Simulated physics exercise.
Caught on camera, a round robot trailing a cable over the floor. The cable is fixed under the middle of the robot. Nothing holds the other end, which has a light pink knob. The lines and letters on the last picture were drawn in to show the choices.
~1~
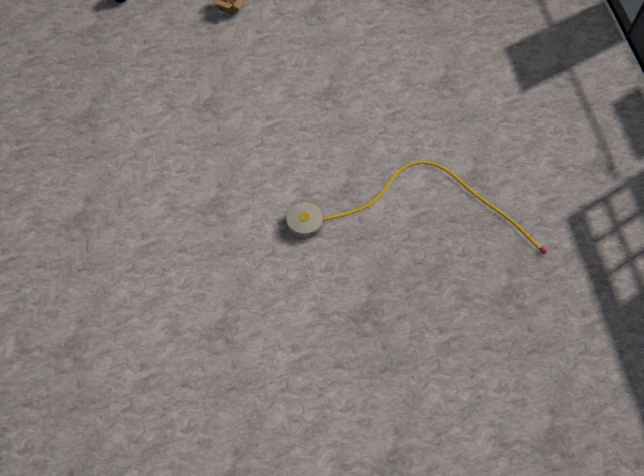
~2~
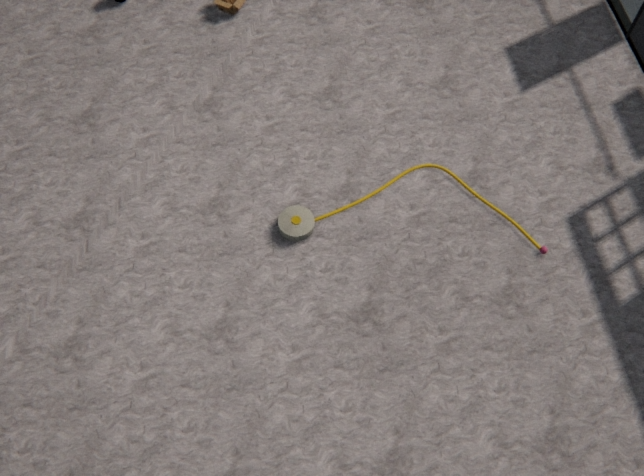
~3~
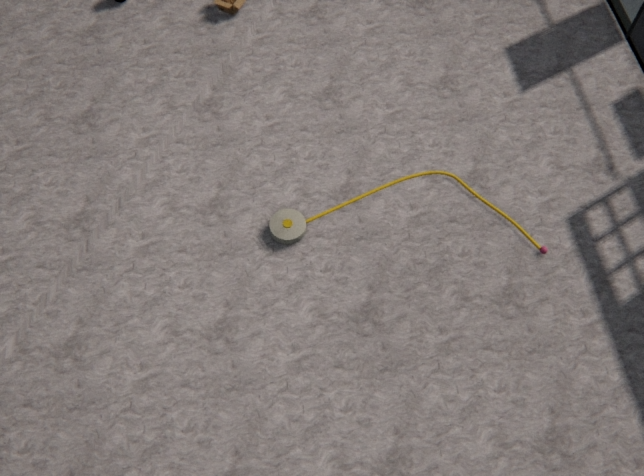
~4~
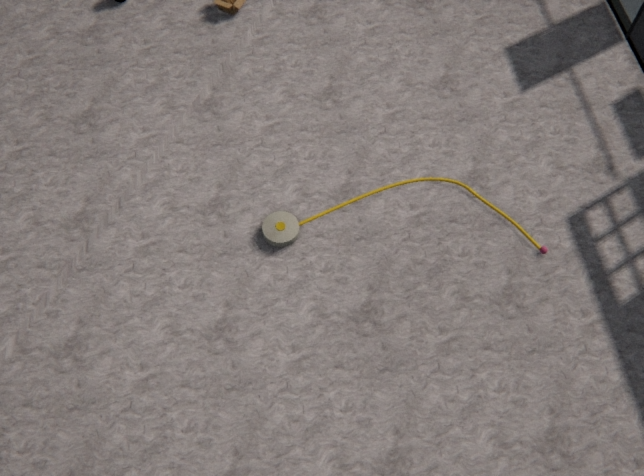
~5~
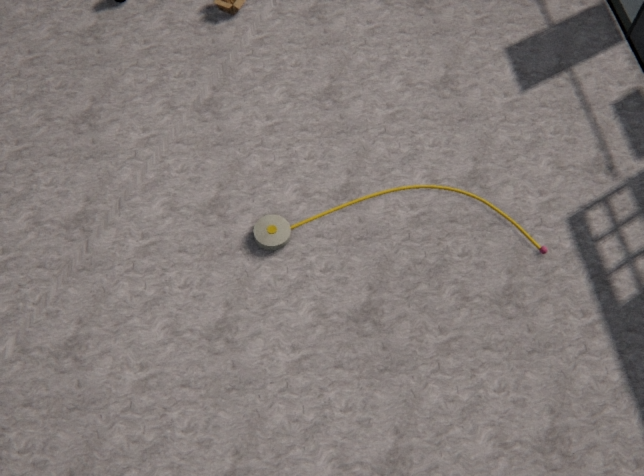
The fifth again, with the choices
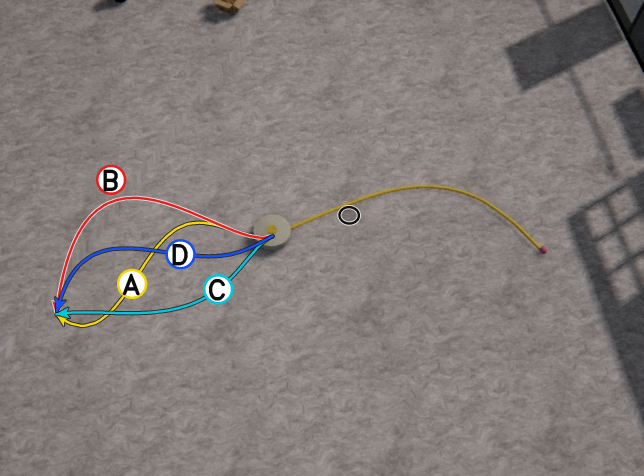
On a mottled grey floor seen from above, a small round robot sits at the near end of a wavy yellow cable. It slides slowly a short way left and slightly down, drawing the cable's bends into one smooth arch while the reddish far end stays put on the right.
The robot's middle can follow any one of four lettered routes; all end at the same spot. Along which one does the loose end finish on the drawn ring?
The end stops on the ring with B.
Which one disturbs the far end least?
Route C.
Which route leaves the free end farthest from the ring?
That is C.
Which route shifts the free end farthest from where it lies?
B.
On the marked copy, A from (273, 236) via (155, 250) to (56, 314); B from (273, 236) via (134, 198) to (56, 314); C from (273, 236) via (178, 308) to (56, 314); D from (273, 236) via (149, 250) to (57, 311); the ring at (349, 215).
Following B. Soon after the start, robot (170, 202), middle of the cable (324, 217), free end (475, 220).
Later, robot (76, 232), middle of the cable (233, 210), free end (382, 216).
In the end, robot (54, 312), middle of the cable (200, 230), free end (349, 214); the free end is on the ring.
As for the rest, A leaves the free end at (366, 223); C leaves the free end at (374, 242); D leaves the free end at (364, 229).
